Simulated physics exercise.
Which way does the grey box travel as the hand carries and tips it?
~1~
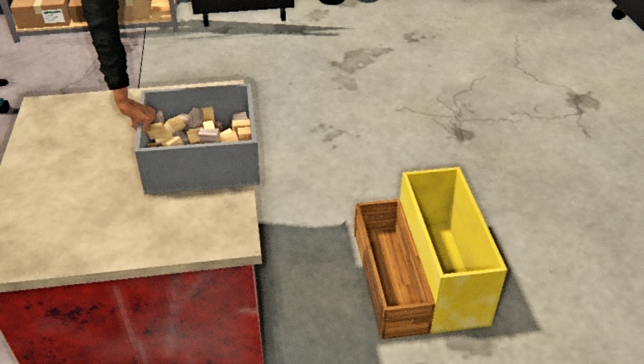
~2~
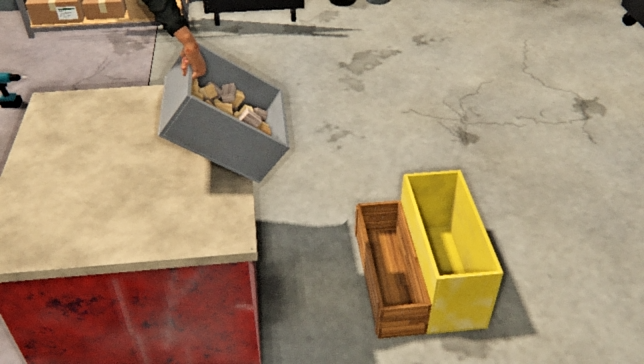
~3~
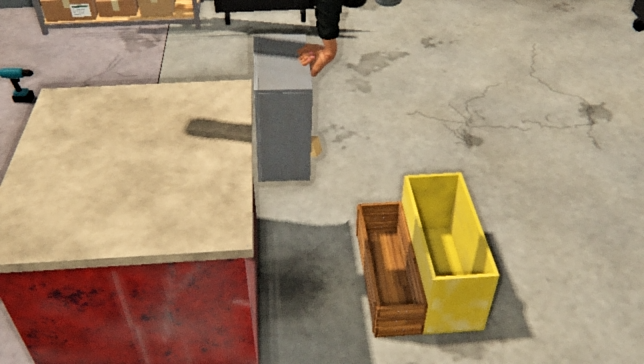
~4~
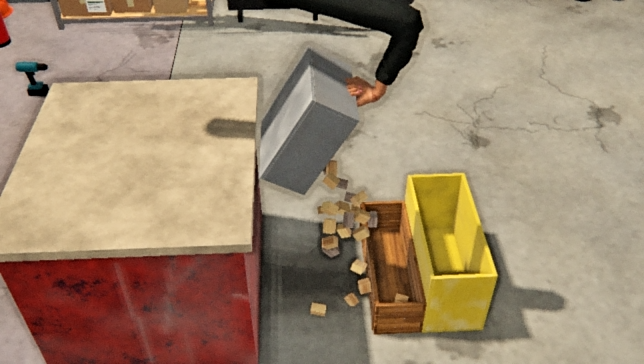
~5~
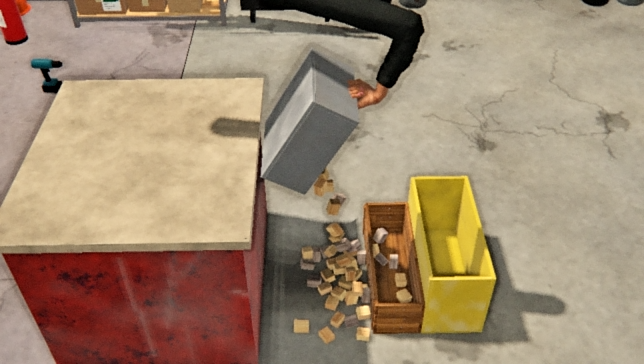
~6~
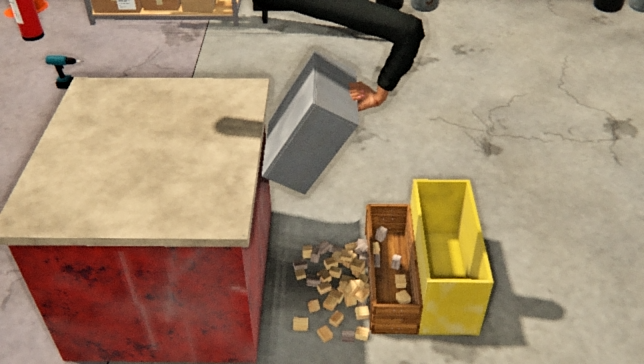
The grey box moves to the right, off the bench top and towards the wooden bin and yellow box.
